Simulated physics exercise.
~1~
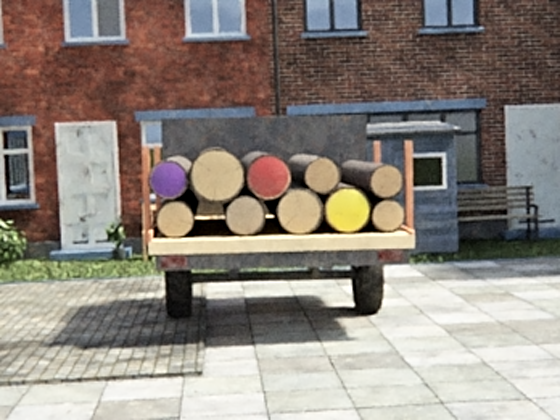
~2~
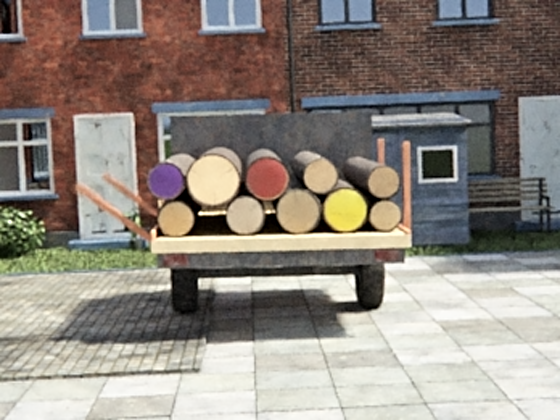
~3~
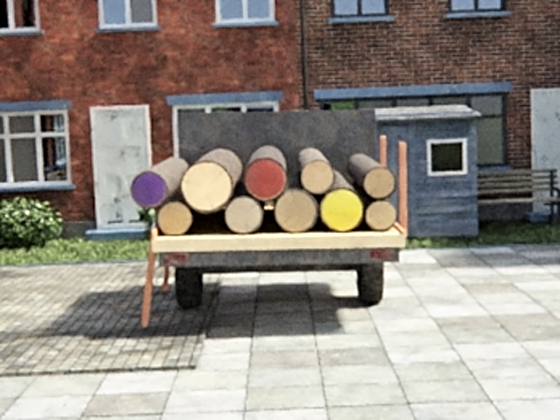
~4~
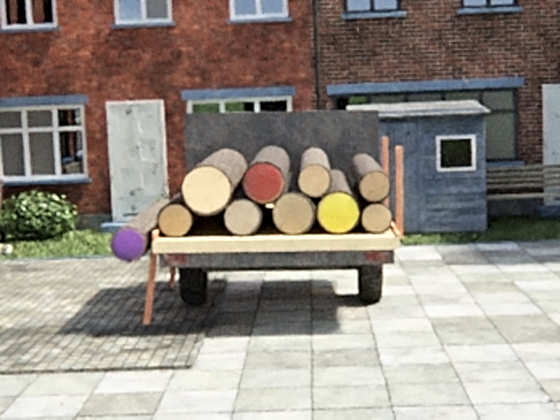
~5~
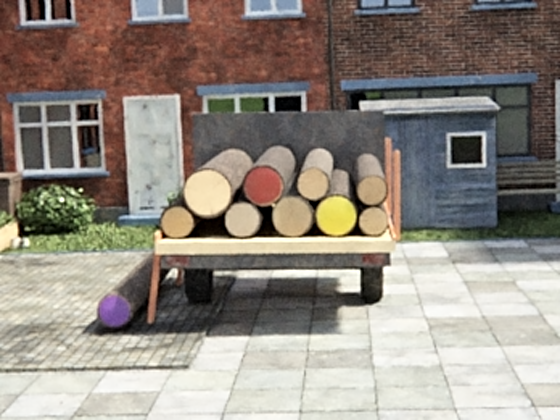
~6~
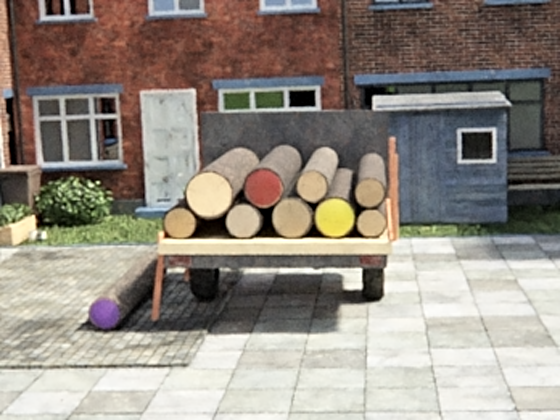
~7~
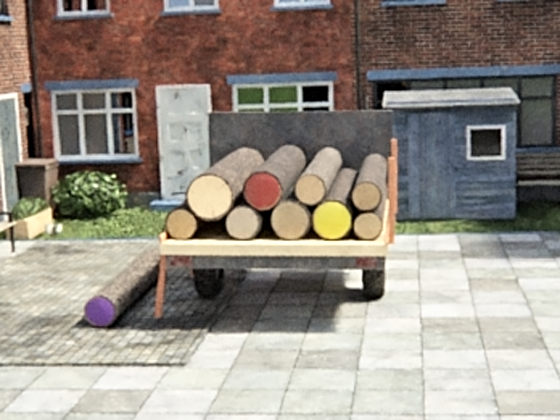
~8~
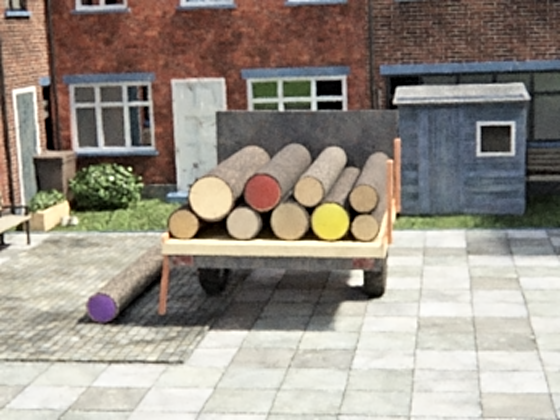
In the video, the left-side posts of a parked trailer loaded with logs swing outward and down, and the purple-ended log rolls off the left edge onto the paving, where it comes to lie while the others, including the red and yellow ones, stay stacked.
